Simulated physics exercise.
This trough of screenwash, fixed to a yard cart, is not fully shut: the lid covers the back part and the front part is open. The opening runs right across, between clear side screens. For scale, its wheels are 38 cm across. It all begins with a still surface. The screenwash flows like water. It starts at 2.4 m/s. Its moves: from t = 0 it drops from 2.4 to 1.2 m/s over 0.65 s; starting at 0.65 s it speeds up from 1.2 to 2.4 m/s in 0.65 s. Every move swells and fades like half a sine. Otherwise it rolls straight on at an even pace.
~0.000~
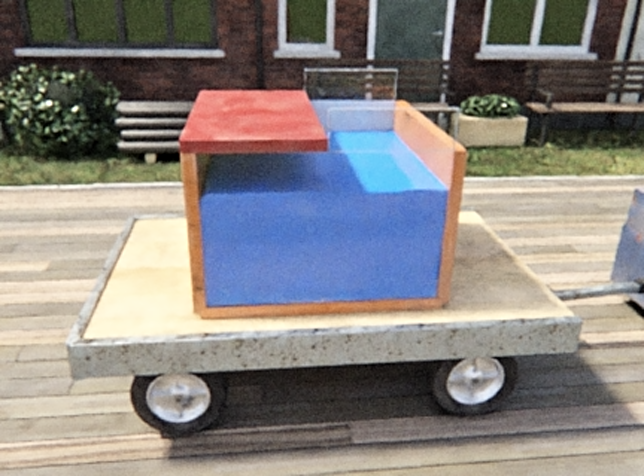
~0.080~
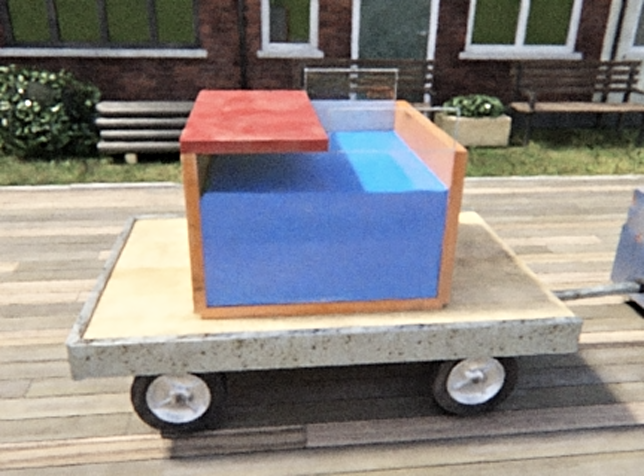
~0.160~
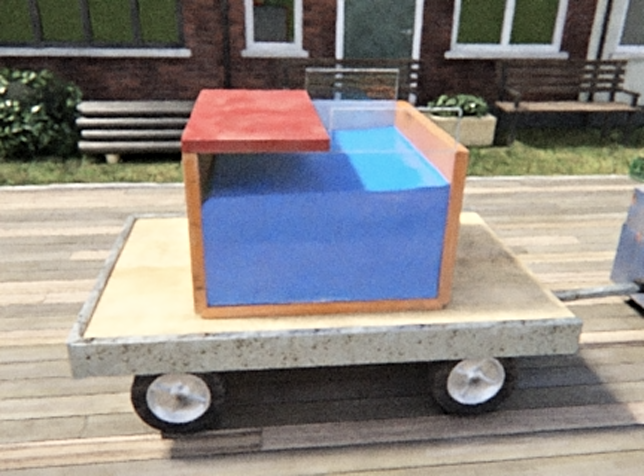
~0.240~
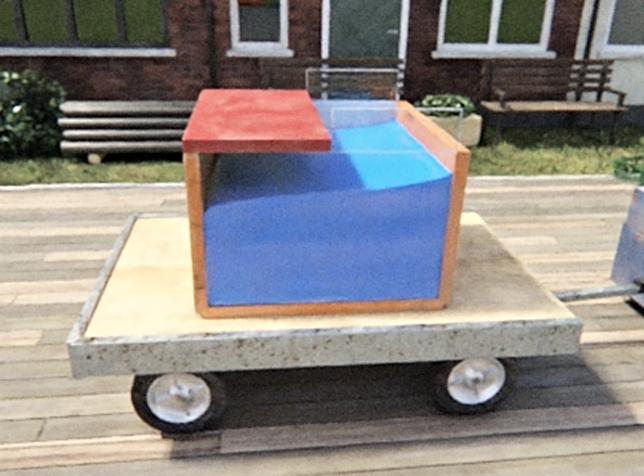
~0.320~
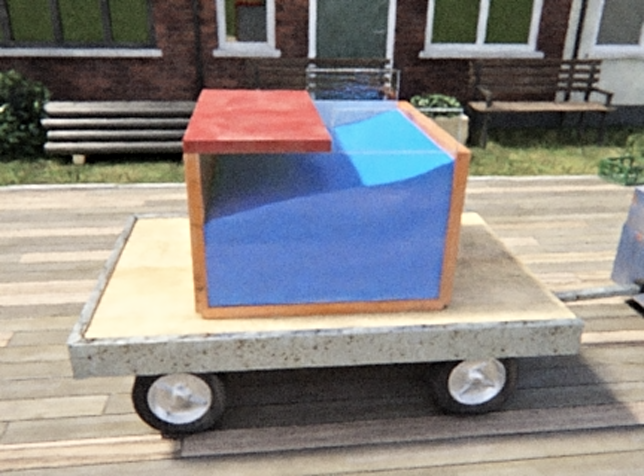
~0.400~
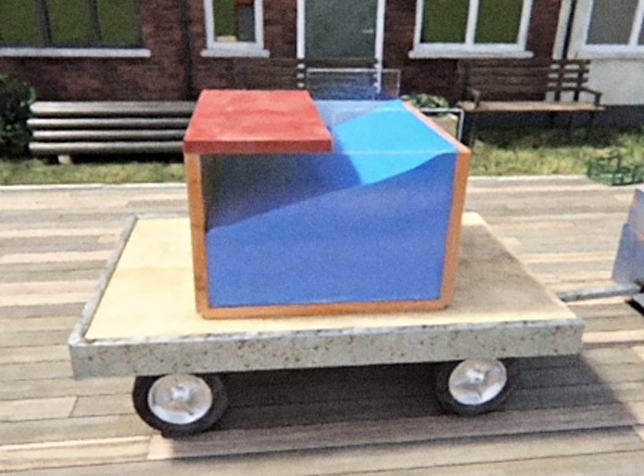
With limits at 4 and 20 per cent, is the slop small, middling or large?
It comes out small.
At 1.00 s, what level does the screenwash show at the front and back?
Front 32 cm, back 58 cm.
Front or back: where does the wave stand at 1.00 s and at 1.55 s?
Towards the back, then the front.
After 1.00 s the surface stands 32 cm on the front, 58 cm on the back; the loss stands at 1 per cent, over the front.
After 1.55 s the surface stands 49 cm on the front, 45 cm on the back; the loss stands at 1 per cent, over the front.
After 2.10 s the surface stands 43 cm on the front, 42 cm on the back; the loss stands at 2 per cent, over the front.
After 4.18 s the loss stands at 2 per cent, over the front, 6 of 364 litres.
